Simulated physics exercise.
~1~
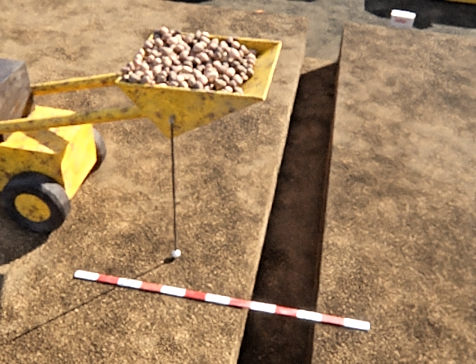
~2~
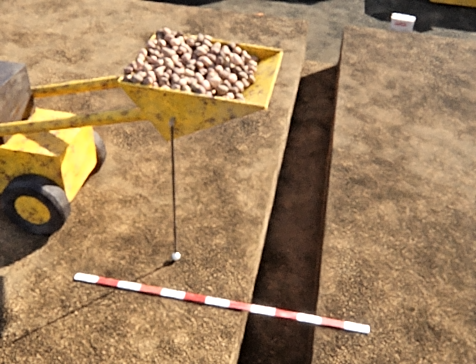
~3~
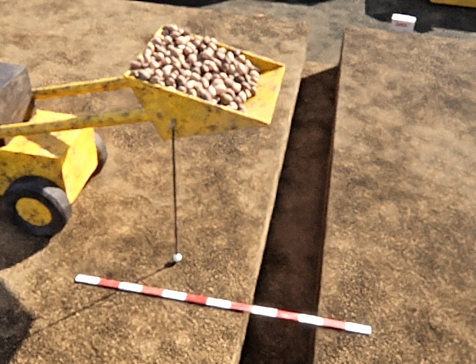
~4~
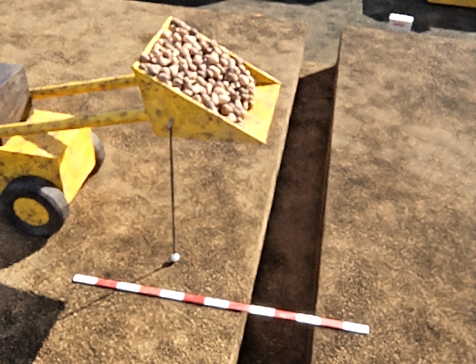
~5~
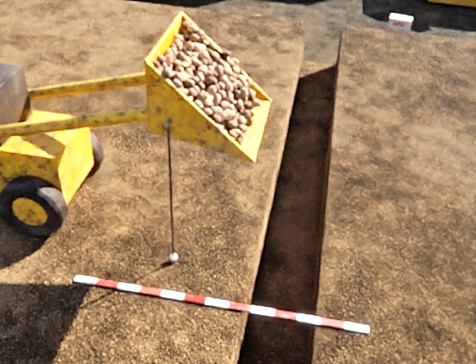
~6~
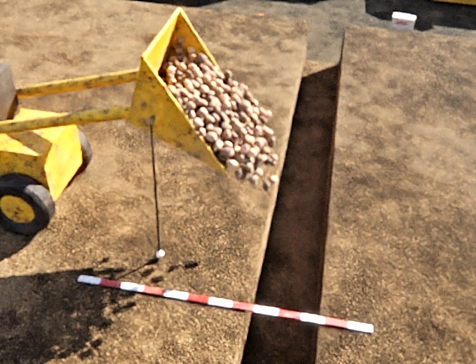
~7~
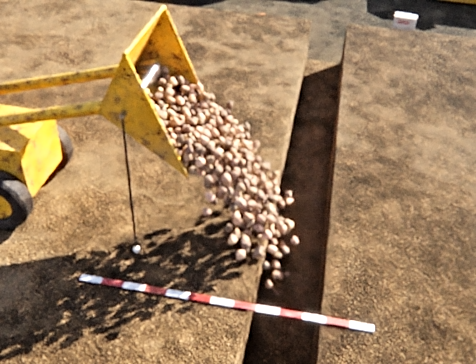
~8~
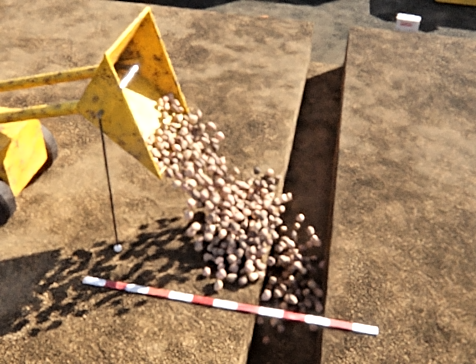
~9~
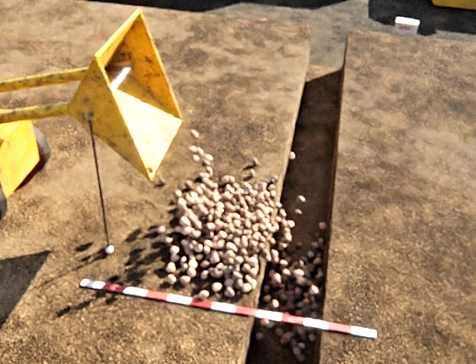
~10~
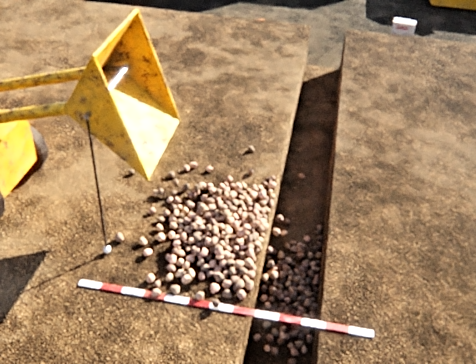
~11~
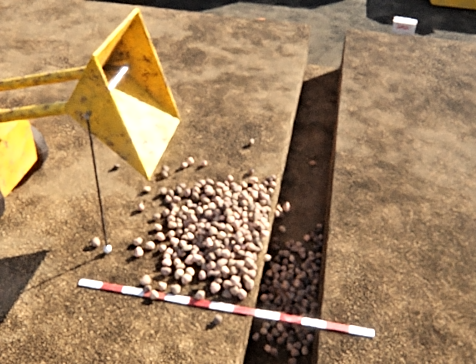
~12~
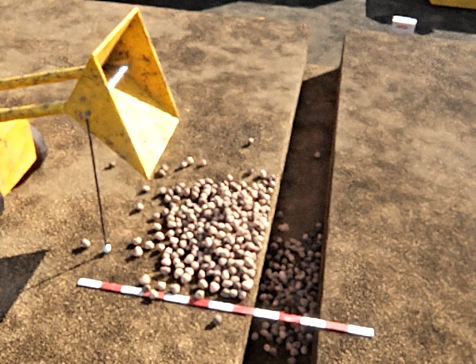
A yellow loader tipped its bucket of round stones forward and rolled back to the left as they poured out, leaving most in a heap on the ground short of the trench and a smaller share down inside it, the bucket empty.
